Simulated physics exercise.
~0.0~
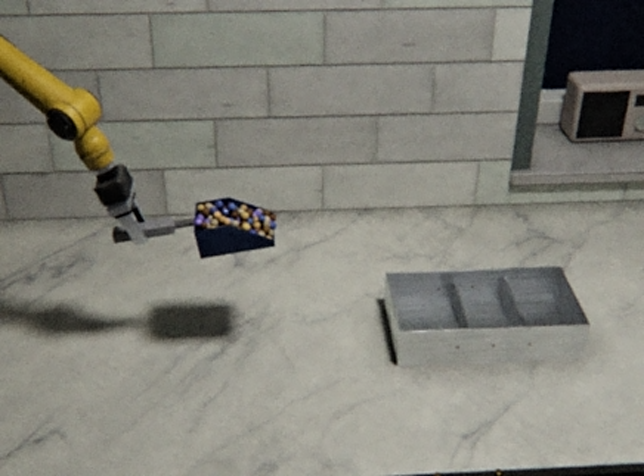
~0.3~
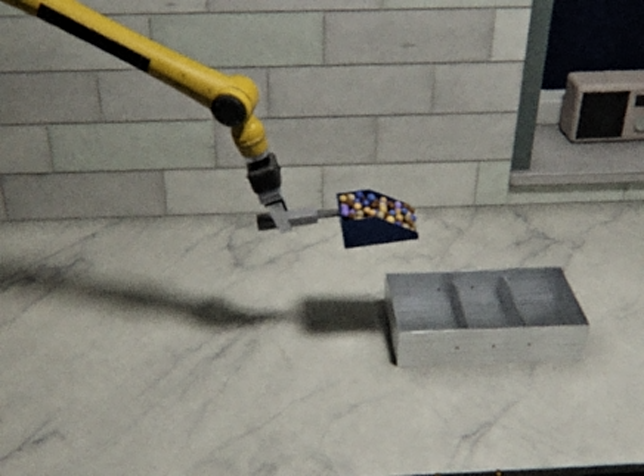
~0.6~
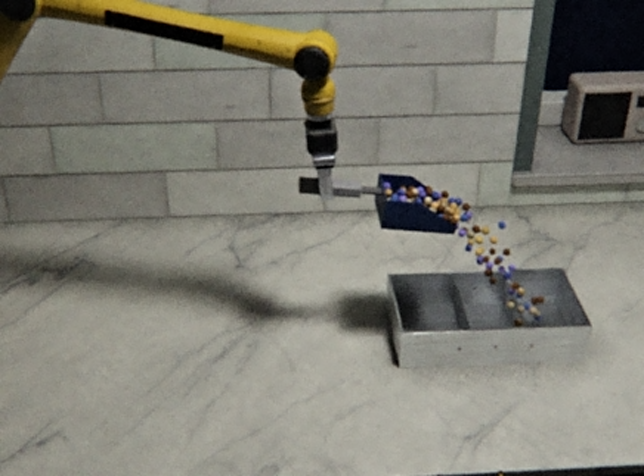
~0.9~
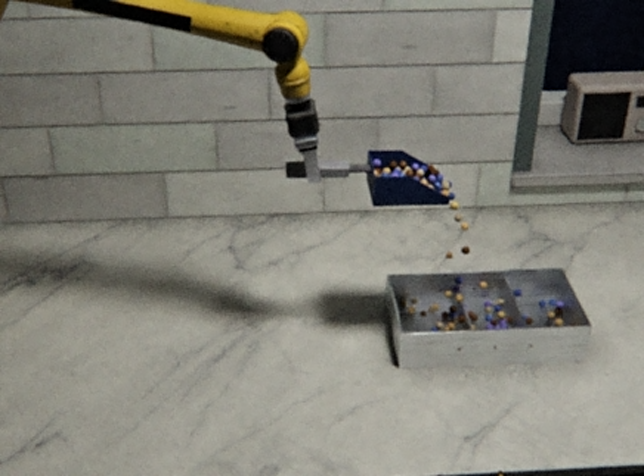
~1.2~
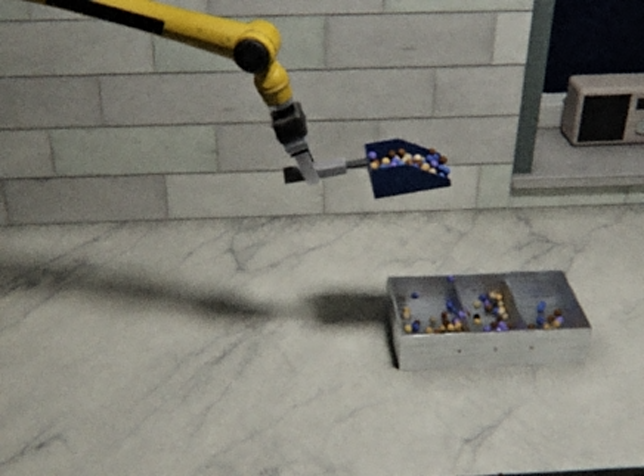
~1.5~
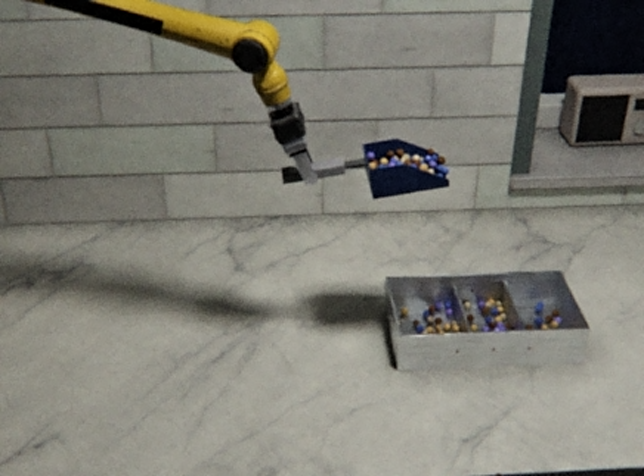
A yellow robot arm carried a dark blue scoop of small colourful balls to the right, tipped some into a grey divided box, then tilted the scoop back, leaving balls in all three sections and plenty still in the scoop.
